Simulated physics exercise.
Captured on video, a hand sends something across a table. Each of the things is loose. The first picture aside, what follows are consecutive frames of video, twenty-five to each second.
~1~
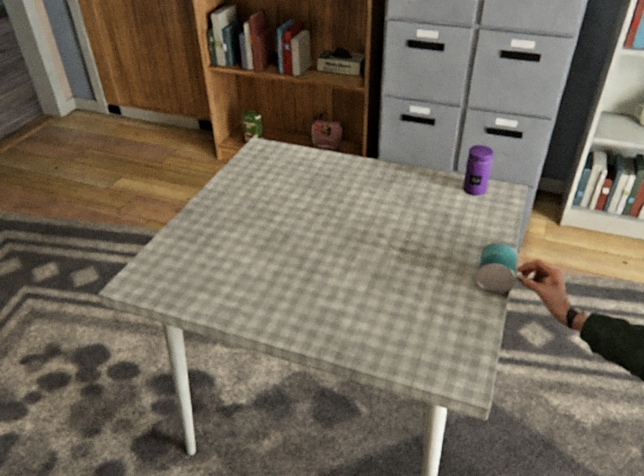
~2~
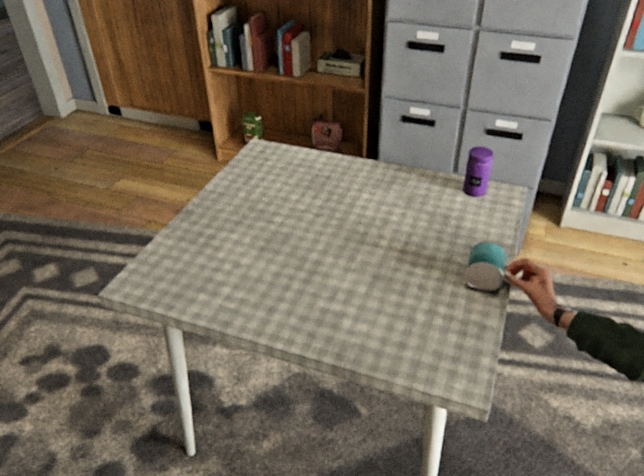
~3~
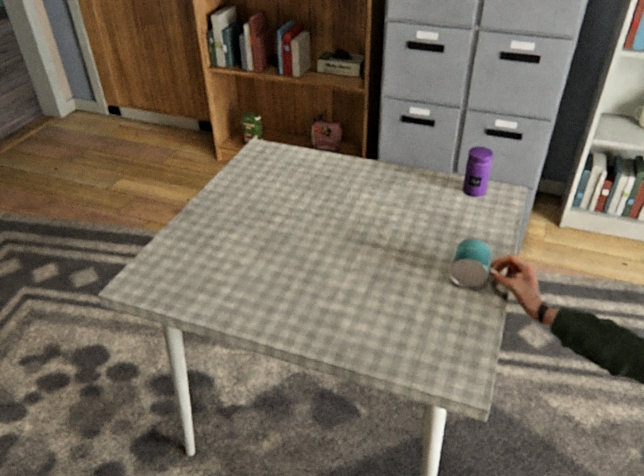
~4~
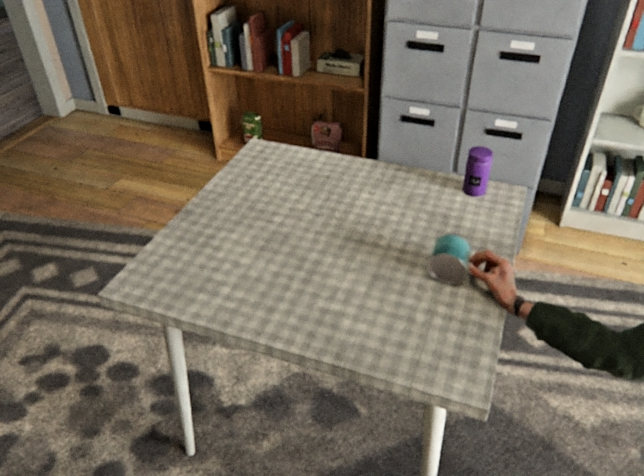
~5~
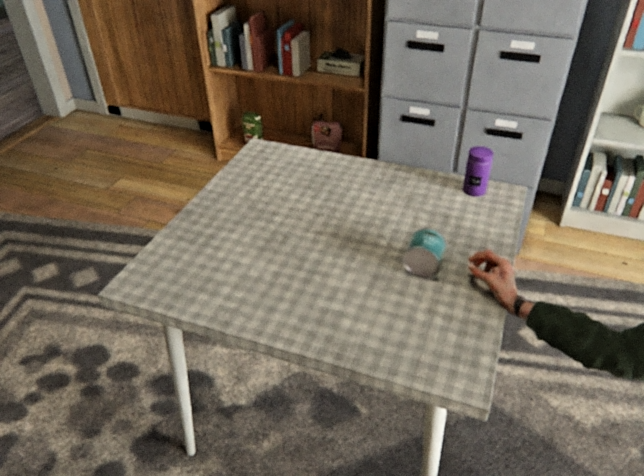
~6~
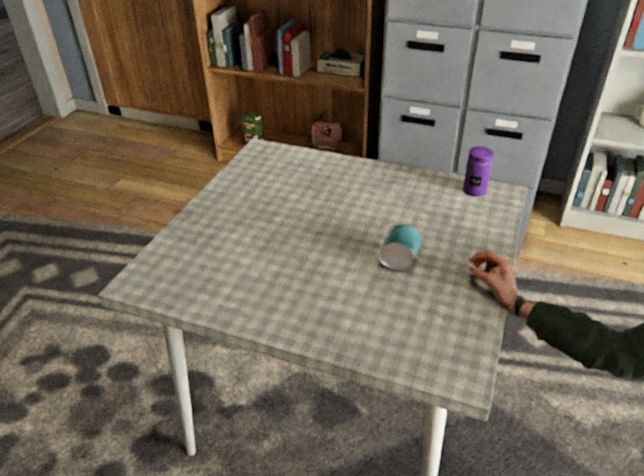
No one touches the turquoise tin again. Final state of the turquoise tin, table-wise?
There you go, it's no longer up top afterwards.
Then, 0.20 s past the last view, turquoise tin displaced well along near (291, 223).
Then, 0.60 s past the last view, turquoise tin now off the table.
Then, 0.90 s past the last view, things are still on the move.
Finally, off the table, turquoise tin.
